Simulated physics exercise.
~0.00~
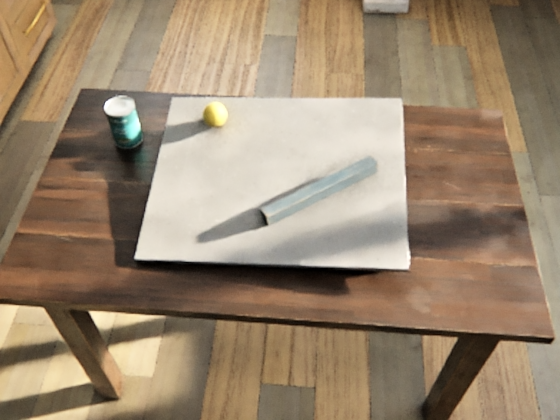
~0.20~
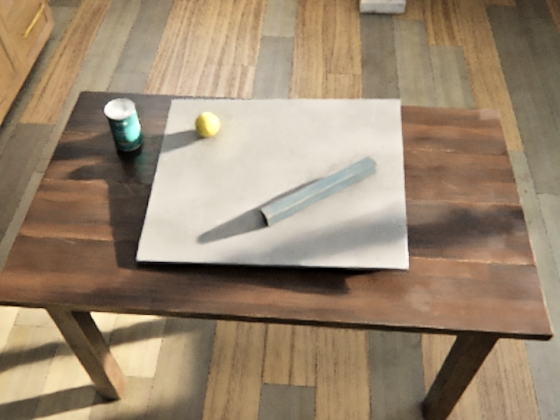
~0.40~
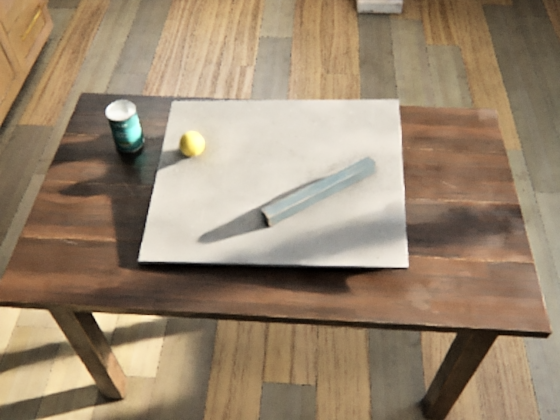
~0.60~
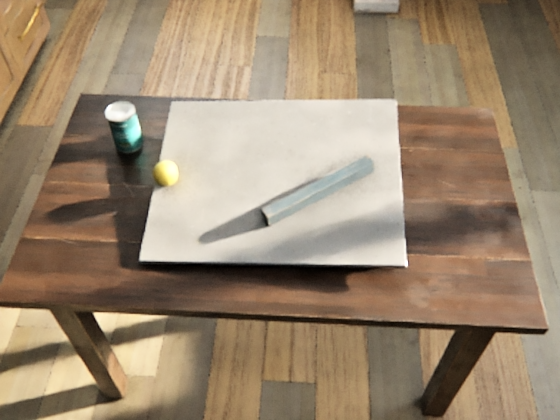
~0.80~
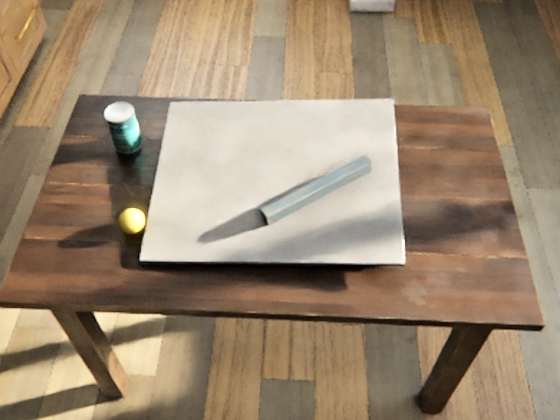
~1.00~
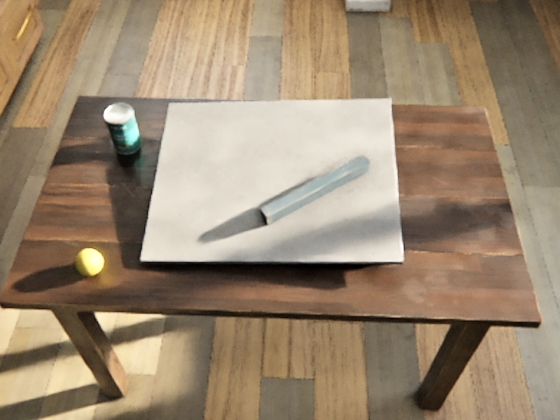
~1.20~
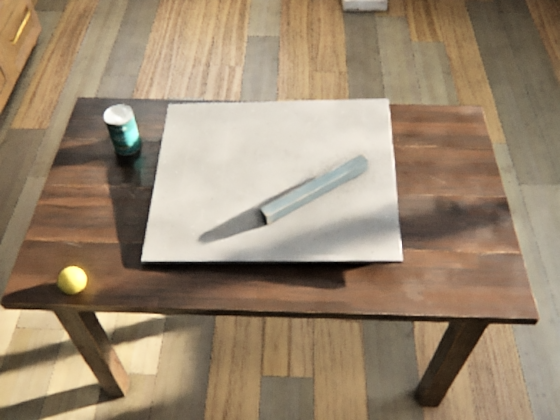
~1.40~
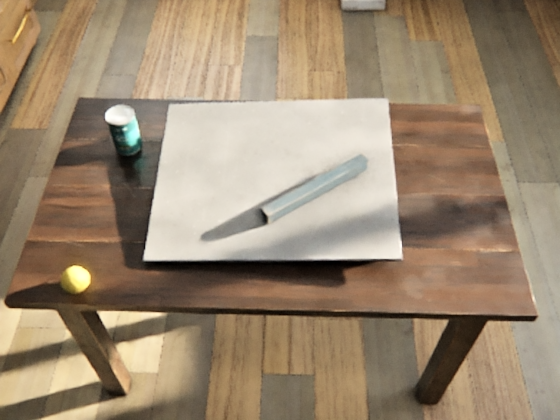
A yellow lemon starts near the upper left corner of a pale board lying on a dark wooden table, with a turquoise tin on the table to its left and a long grey block resting across the board. The lemon rolls toward the viewer and to the left, gathering speed as it crosses the board. It passes over the board's left edge onto the tabletop and keeps rolling toward the table's near left corner. There it slows and comes to rest close to the front edge, while the tin and the block stay in place.
